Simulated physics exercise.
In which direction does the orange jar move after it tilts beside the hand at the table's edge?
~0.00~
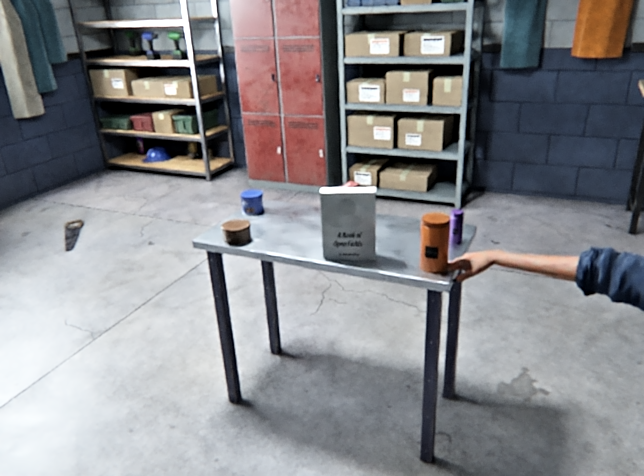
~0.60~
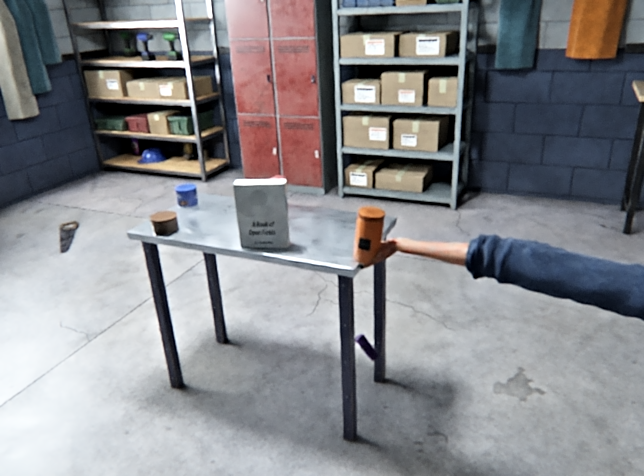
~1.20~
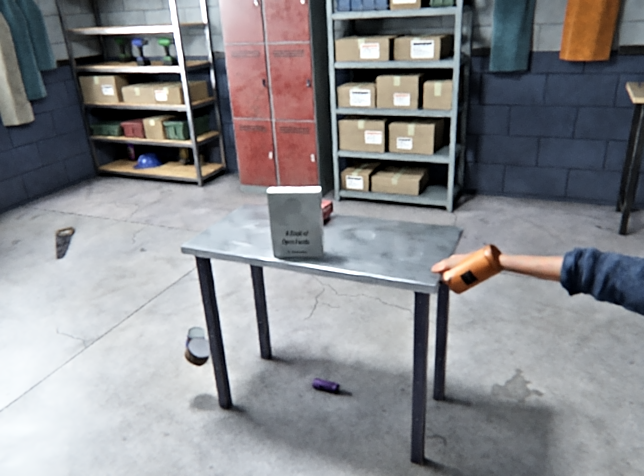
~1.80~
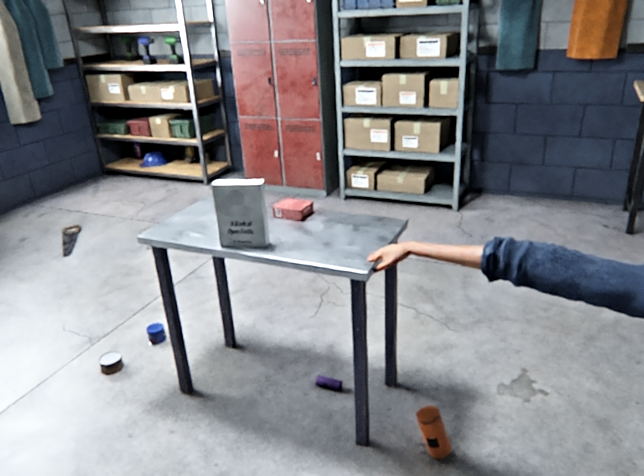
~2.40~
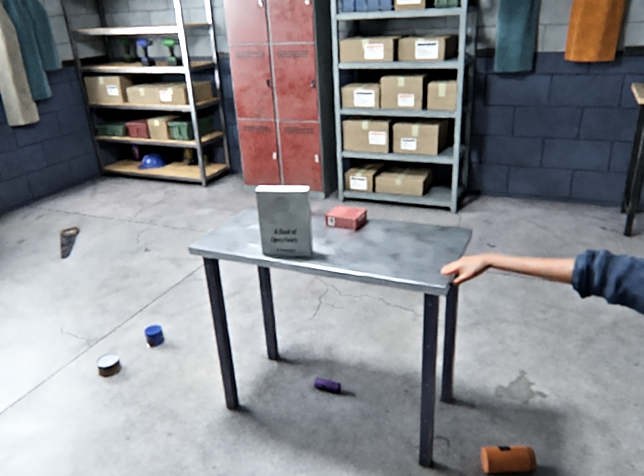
The orange jar moves down, dropping past the table's edge to the floor.
